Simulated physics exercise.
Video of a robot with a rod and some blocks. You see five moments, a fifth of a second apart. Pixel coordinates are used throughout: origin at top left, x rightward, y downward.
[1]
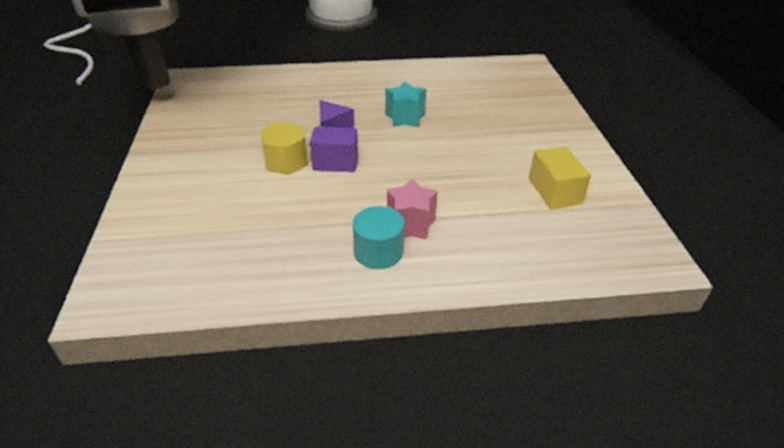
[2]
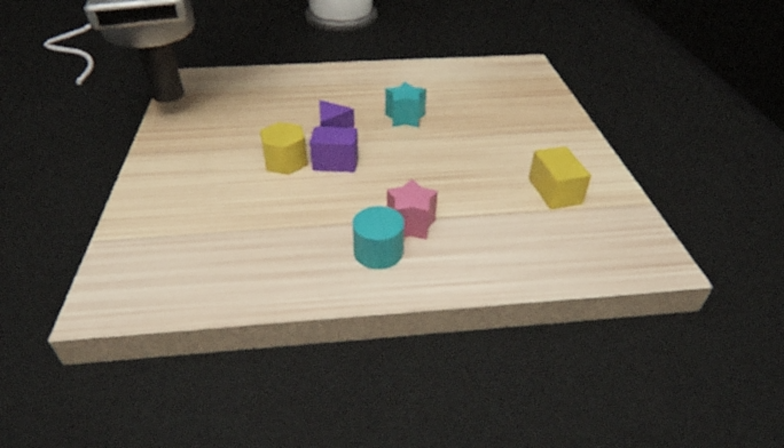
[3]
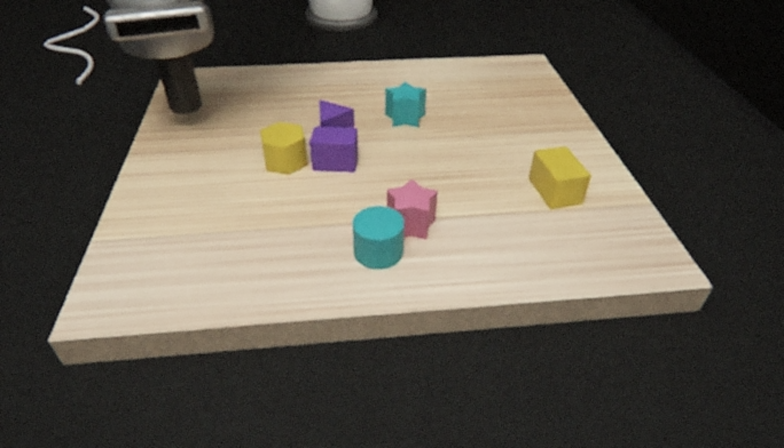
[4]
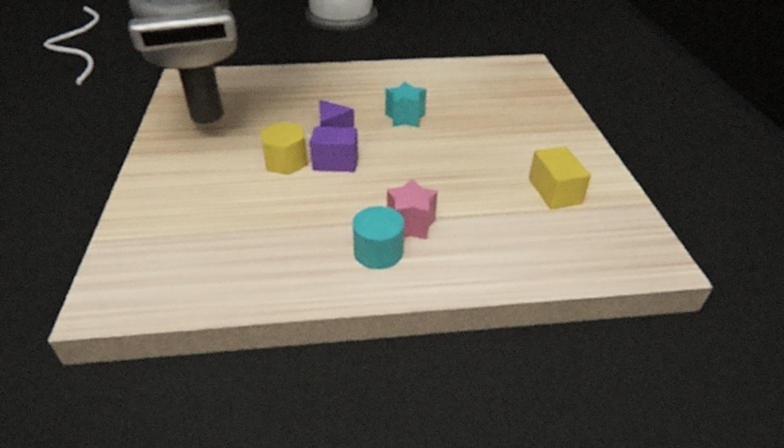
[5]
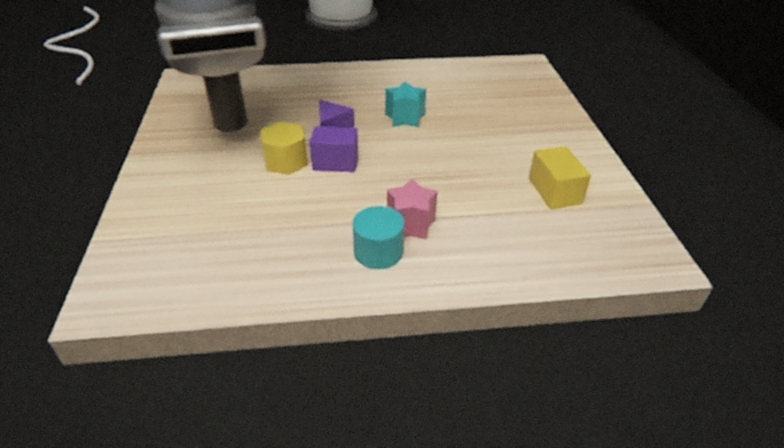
Robot arm with a dark rod moving right and slightly nearer across a wooden board, while the colourful blocks stay still.
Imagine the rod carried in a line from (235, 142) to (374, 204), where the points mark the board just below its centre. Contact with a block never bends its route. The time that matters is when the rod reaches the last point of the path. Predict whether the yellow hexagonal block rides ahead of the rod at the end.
It rides in front to the end.
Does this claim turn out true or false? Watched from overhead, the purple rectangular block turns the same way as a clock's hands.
The statement is false.
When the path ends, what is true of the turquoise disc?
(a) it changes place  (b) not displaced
My pick is b.
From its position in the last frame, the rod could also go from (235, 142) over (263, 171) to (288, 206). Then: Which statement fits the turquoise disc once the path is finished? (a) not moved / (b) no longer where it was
Choice a: Not moved.
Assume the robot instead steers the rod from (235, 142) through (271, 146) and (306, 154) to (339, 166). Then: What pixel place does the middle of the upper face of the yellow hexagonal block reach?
In the picture, it is at (303, 153).
On the path given first. One third of the way, rod at (275, 143); yellow hexagonal block at (304, 144); purple rectangular block at (348, 137), turned 30° anticlockwise.
Two thirds of the way, rod at (322, 163); yellow hexagonal block at (354, 166), turned 20° anticlockwise; purple rectangular block at (370, 138), turned 55° anticlockwise.
At the end, rod at (374, 185); yellow hexagonal block at (407, 192); purple rectangular block at (370, 138), turned 55° anticlockwise; turquoise disc not moved; pink star at (442, 213), turned 15° anticlockwise.
